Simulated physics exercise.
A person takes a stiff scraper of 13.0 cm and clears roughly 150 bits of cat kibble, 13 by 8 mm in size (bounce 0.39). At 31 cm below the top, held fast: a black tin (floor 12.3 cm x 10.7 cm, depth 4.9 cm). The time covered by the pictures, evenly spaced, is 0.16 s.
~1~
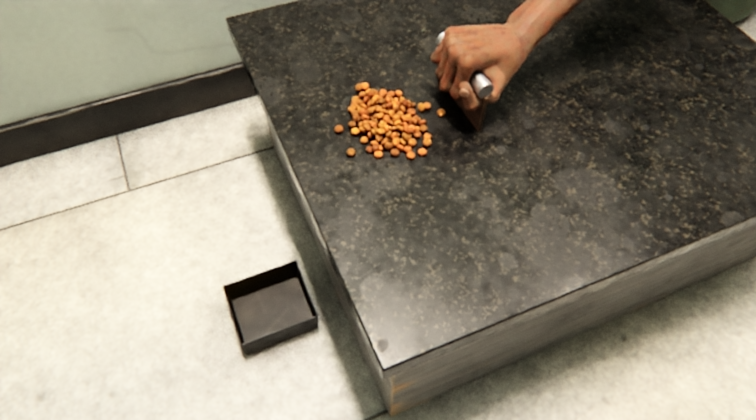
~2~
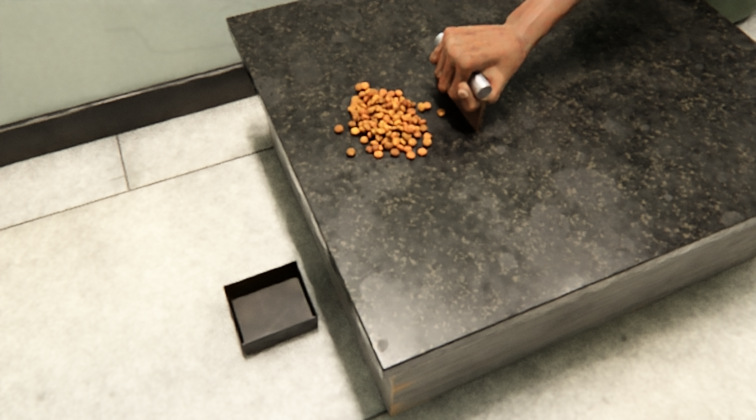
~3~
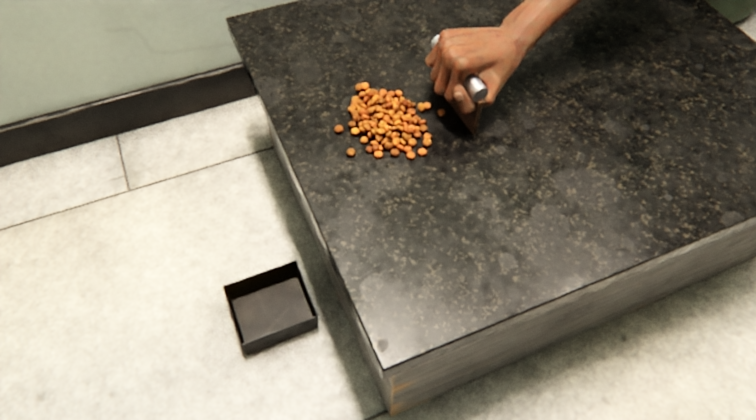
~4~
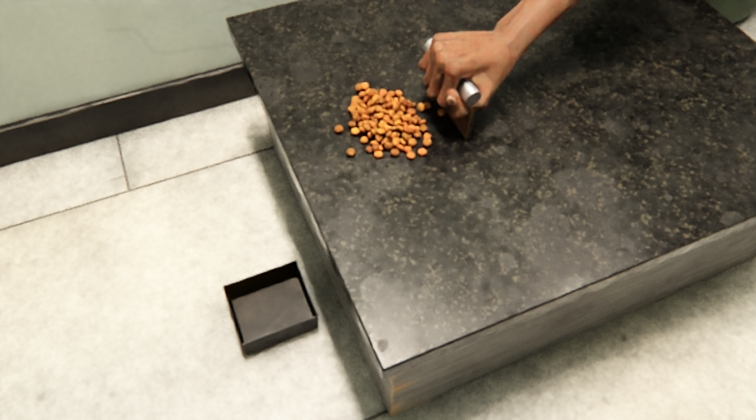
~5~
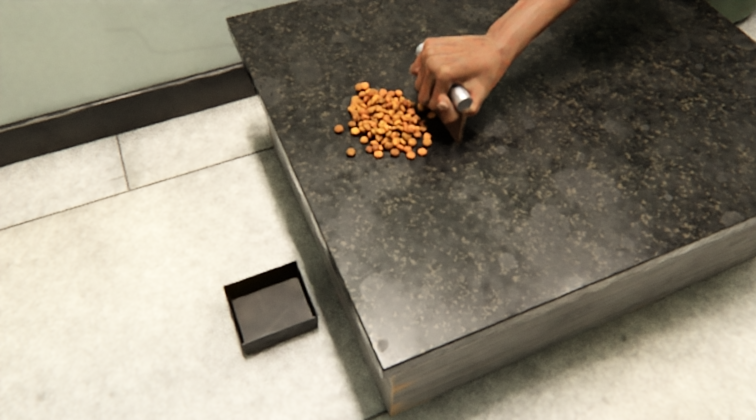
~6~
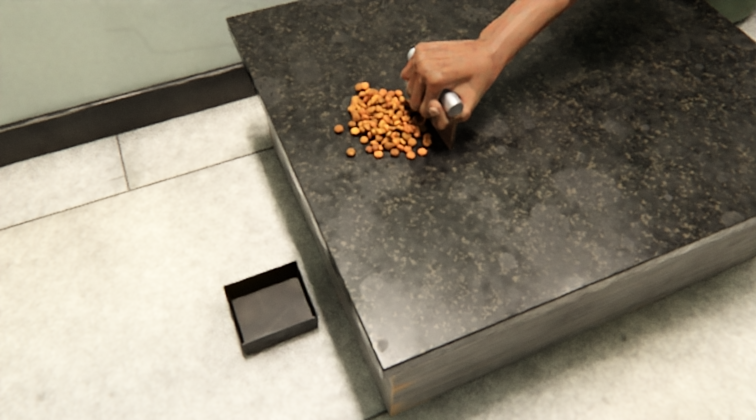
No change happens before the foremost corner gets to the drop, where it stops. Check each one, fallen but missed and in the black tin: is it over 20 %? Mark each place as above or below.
For fallen but missed: Below. For black tin: Above.
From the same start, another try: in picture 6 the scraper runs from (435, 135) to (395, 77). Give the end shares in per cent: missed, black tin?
At rest, 50 % misses and the black tin ends with 10 %.
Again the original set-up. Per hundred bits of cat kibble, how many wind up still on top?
Share: Approx. 40 %.
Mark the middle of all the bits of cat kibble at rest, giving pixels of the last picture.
Somewhere close to (279, 290).
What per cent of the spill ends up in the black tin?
It works out to roughly 45 percent.
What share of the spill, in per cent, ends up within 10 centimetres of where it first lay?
35% or thereabouts.
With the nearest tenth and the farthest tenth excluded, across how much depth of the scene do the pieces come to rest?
Close to 18 cm from front to back.
Then, 0.24 s after the last picture, scraper 18 cm from its start, spill 15 cm wide; still on top 100 %.
Then, 0.48 s after the last picture, scraper 28 cm from its start, spill 19 cm wide; off the edge, not caught 45 %, still on top 55 %.
Then, 0.69 s after the last picture, scraper 28 cm from its start, spill 21 cm wide; black tin 45 %, off the edge, not caught 15 %, still on top 40 %.
In the end, black tin 45 %, fallen but missed 15 %, still on top 40 %.
